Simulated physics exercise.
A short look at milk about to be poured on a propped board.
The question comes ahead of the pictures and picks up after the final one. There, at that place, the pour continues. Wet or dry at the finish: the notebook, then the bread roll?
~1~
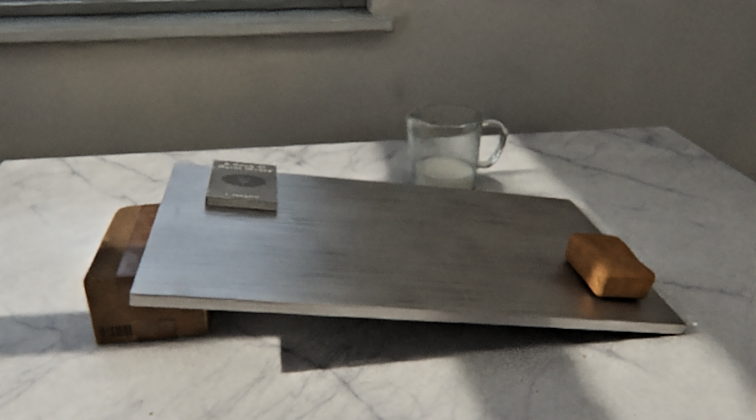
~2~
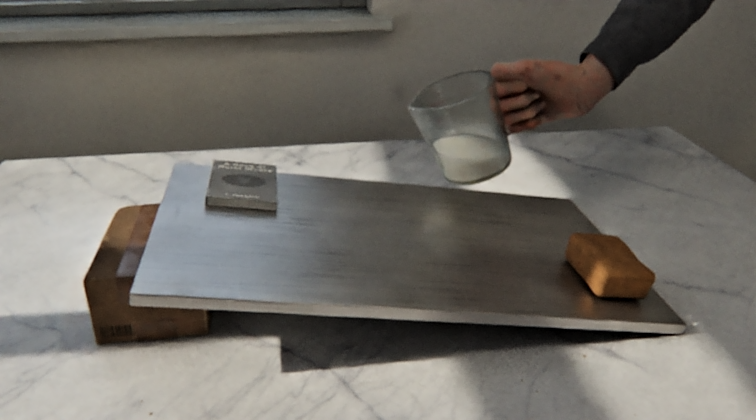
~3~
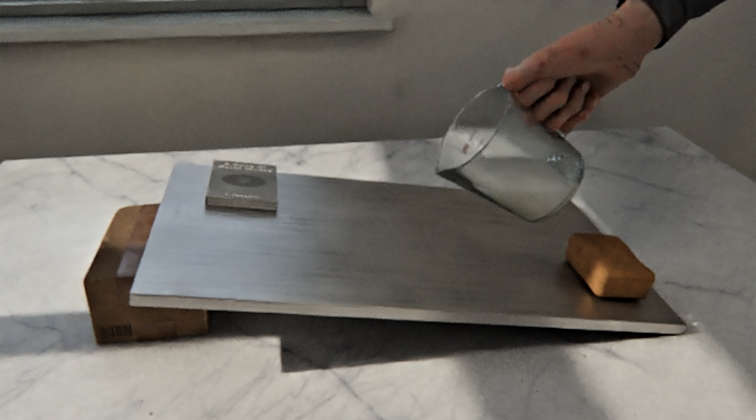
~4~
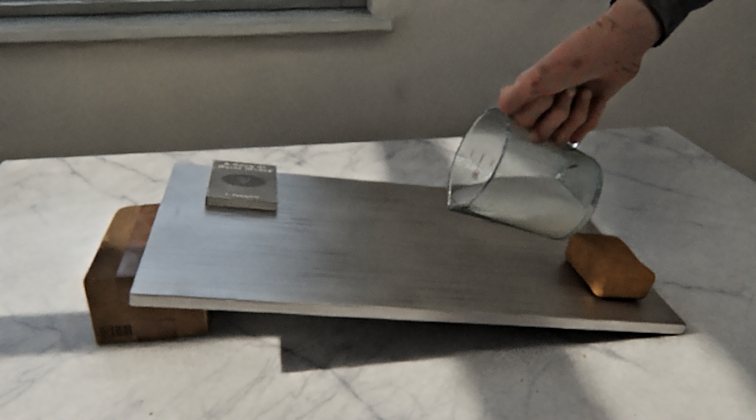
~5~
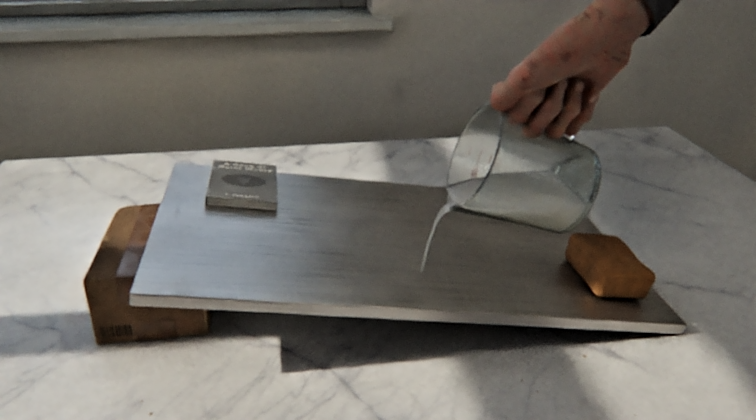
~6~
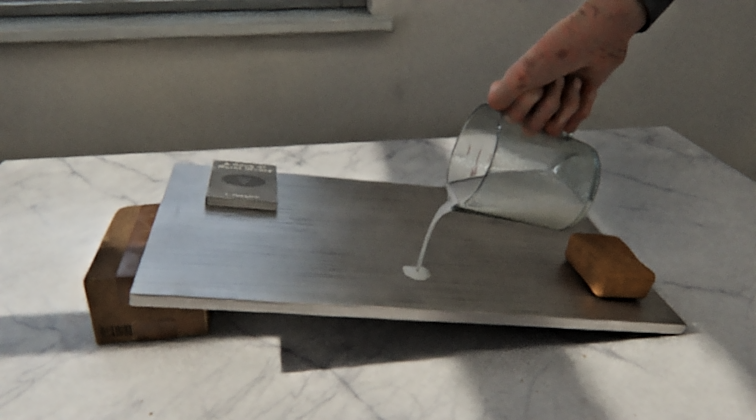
Notebook - dry; bread roll - wet.
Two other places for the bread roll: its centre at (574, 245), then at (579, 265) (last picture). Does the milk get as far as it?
Lab note - position 1: It gets touched by it; position 2: It gets touched by it.
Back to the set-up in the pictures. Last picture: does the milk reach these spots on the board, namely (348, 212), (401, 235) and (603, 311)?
The first spot ends up outside the spill, the second outside the spill, and the third inside the spill.
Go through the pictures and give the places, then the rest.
In the first picture, the board slopes down to the right; measuring jug (446, 149) about a quarter full; notebook (244, 184); bread roll (608, 266).
In the second picture, measuring jug about a quarter full, surface at (472, 147); notebook (244, 184).
In the third picture, measuring jug (511, 155) tipped 50° with all of its load; bread roll (608, 266).
In the fourth picture, the board slopes down to the right; measuring jug (523, 176) tipped 65° with all of its load; notebook (244, 184).
In the fifth picture, the first of it lands; measuring jug (521, 172) tipped 65° with all of its load; bread roll (608, 266).
In the sixth picture, the first of it lands; measuring jug (521, 170) tipped 70° with all of its load; notebook (244, 184); bread roll (608, 266).
Shortly, it runs down to the right; the notebook is still dry; the bread roll is still dry.
Then, it runs down to the right and off the end; the notebook is still dry; the bread roll is wet along its edge.
At the finish, it runs down to the right and off the end; the notebook is still dry; the bread roll is wet along its edge.
